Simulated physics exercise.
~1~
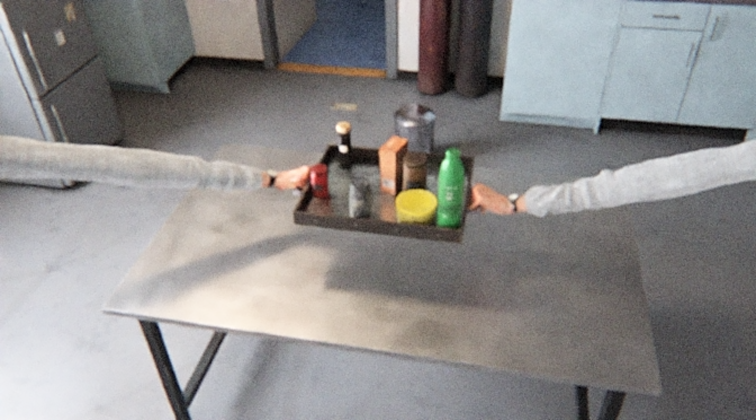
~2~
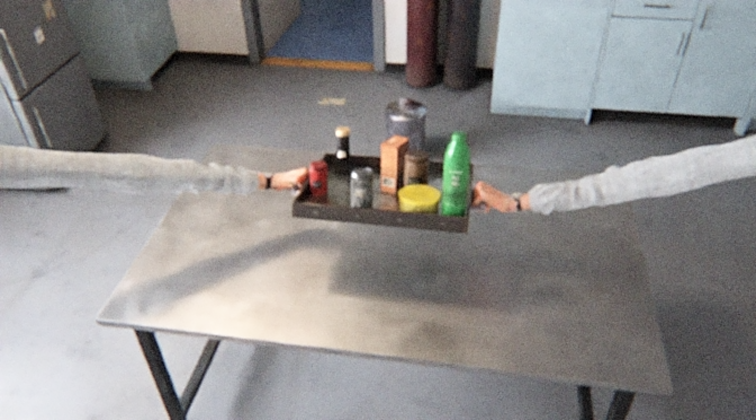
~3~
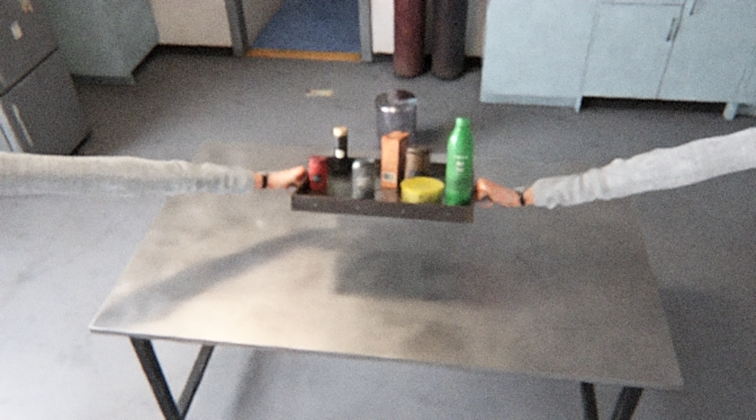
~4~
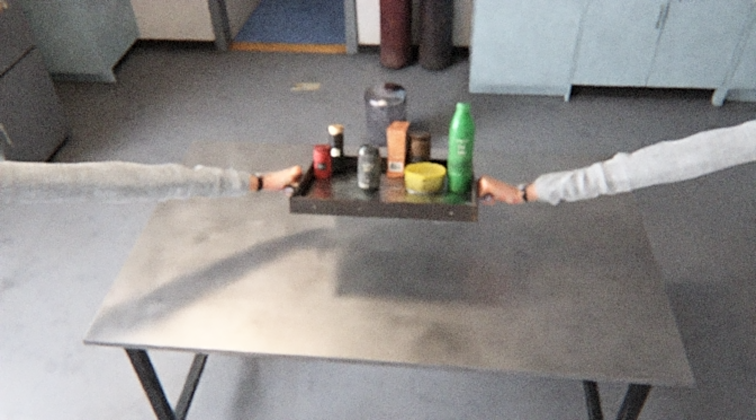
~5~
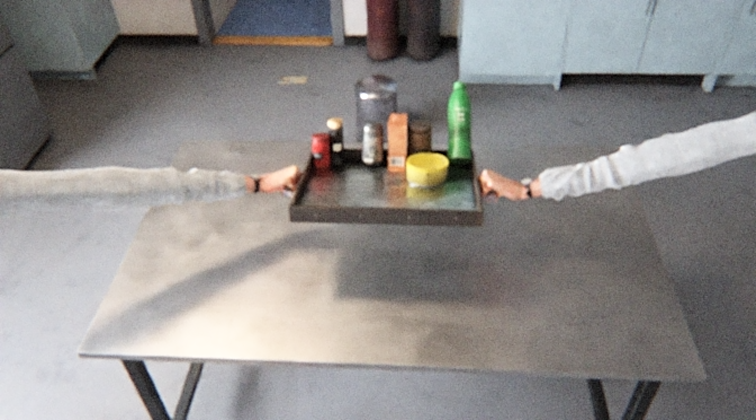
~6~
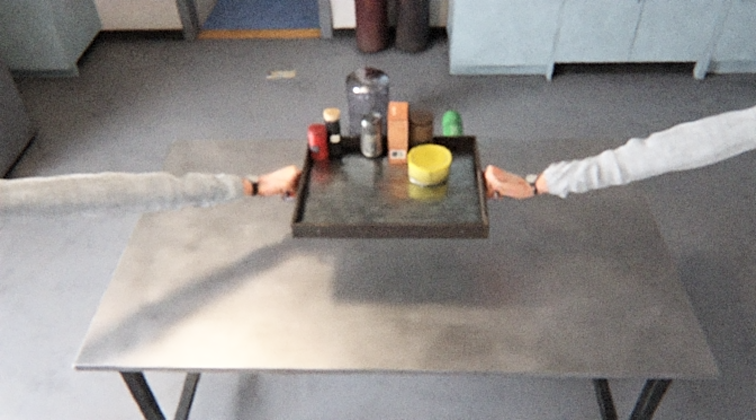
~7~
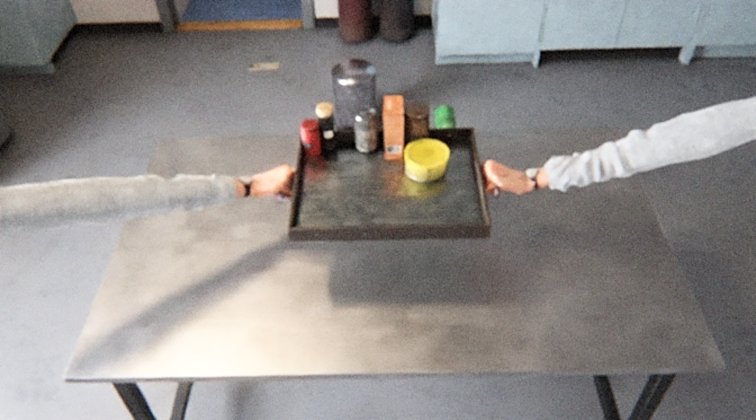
The clip opens on two hands holding a dark rimmed tray above a metal table, with a green bottle, yellow tub, grey can, red shaker, orange packet, brown jar and small dark container on it. The hands tip the far edge down, and the items begin sliding away from the near side. The grey can, red shaker and green bottle travel toward the far rim, leaving the front bare. The green bottle goes over the far edge and drops onto its side as the tray levels. It ends lying beyond the tray, while the others remain aboard, gathered toward the far side.
